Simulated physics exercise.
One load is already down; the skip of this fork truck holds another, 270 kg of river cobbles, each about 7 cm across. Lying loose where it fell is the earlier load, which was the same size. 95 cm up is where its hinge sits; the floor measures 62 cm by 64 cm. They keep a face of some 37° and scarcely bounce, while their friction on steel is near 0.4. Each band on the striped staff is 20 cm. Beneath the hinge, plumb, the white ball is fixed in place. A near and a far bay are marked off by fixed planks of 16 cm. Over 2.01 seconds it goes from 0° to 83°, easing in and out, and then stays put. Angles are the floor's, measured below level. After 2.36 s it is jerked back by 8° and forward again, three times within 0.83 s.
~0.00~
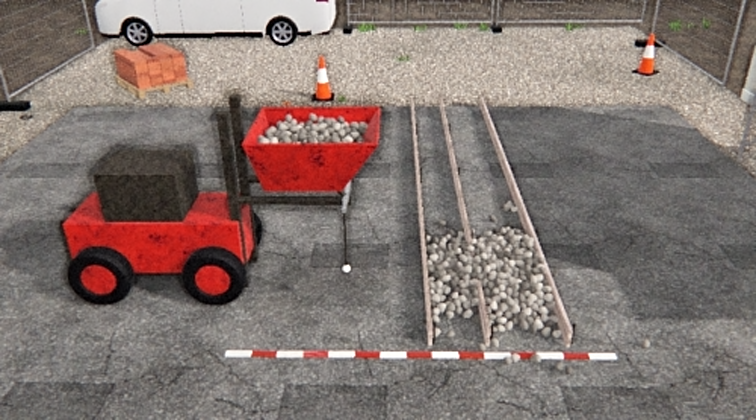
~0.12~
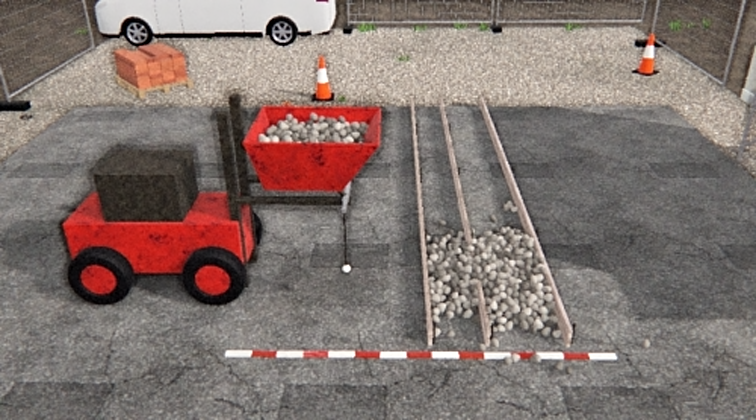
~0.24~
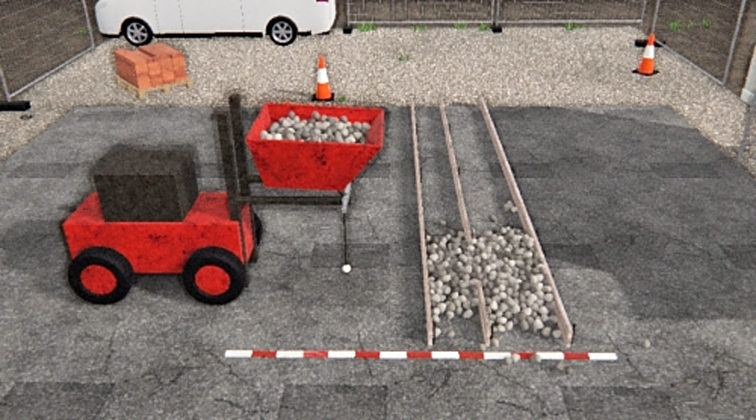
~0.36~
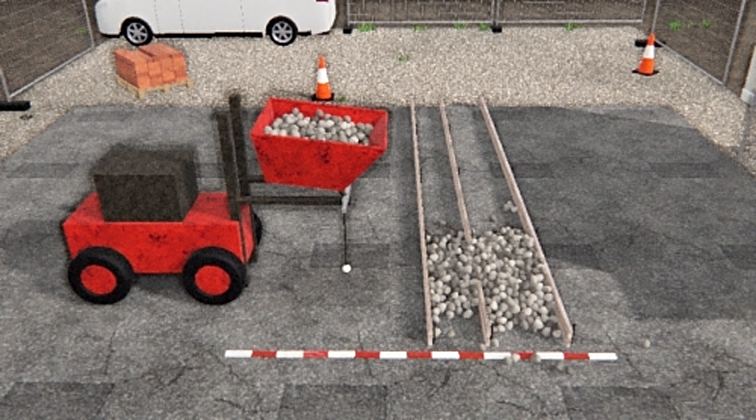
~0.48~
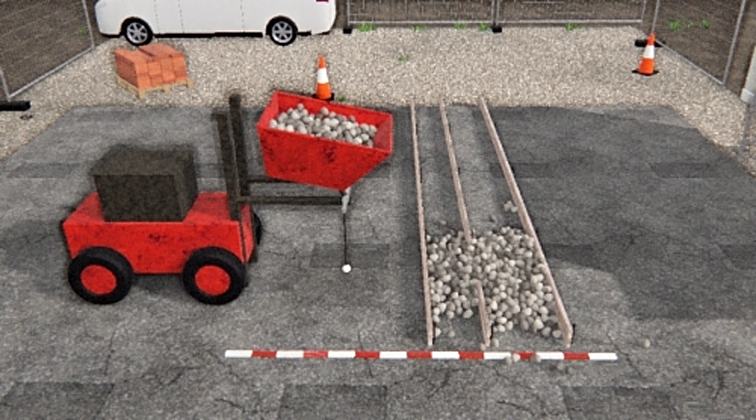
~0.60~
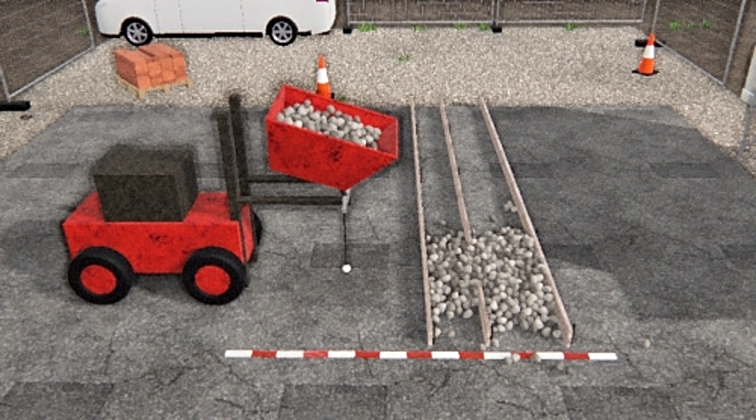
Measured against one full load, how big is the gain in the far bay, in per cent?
Some 28 per cent is added.
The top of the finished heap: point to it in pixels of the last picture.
Close to (465, 248).
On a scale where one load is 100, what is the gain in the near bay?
Close to 65 parts in a hundred.
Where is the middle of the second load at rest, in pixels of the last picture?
They end up centred around (457, 264).
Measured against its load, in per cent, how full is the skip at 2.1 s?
Roughly 35 per cent of its load.
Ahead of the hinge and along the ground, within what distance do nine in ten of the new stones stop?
Roughly 140 centimetres.
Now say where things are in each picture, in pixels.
Lip at (377, 145), floor tilted 0°, highest stones at (306, 125). The earlier load is highest near (485, 260), 22 cm above ground level, 29 % in the near bay, 71 % in the far bay, in the first frame.
Lip at (378, 145), floor tilted 1°, highest stones at (301, 126); the stones move at 0.1 m/s on average, in the second frame.
The skip is at 3°, its lip at (381, 147); the top of the load is at (298, 124); the stones move at 0.2 m/s on average, in the third frame.
The skip is at 7°, its lip at (385, 149); the top of the load is at (302, 121); the stones move at 0.3 m/s on average, in the fourth frame.
The skip is at 12°, its lip at (391, 153); the top of the load is at (293, 117); the stones move at 0.4 m/s on average, in the fifth frame.
Lip at (397, 158), floor tilted 18°, highest stones at (299, 112); the stones move at 0.4 m/s on average, in the sixth frame.
After 1.5 s the floor is at 70°; in per cent of one load, 97 in the skip, 32 in the near bay, 71 in the far bay; the foremost stones are at (555, 286).
After 2.1 s the floor is at 83°; in per cent of one load, 35 in the skip, 2 short of the bays, 85 in the near bay, 78 in the far bay; the foremost stones are at (555, 286).
After 3.6 s the floor is at 83°; in per cent of one load, 0 in the skip, 7 short of the bays, 94 in the near bay, 98 in the far bay; the foremost stones are at (556, 285).
After 6.0 s the floor is at 83°; in per cent of one load, 0 in the skip, 7 short of the bays, 94 in the near bay, 98 in the far bay; the foremost stones are at (555, 280). Net gain in the far bay, 28.
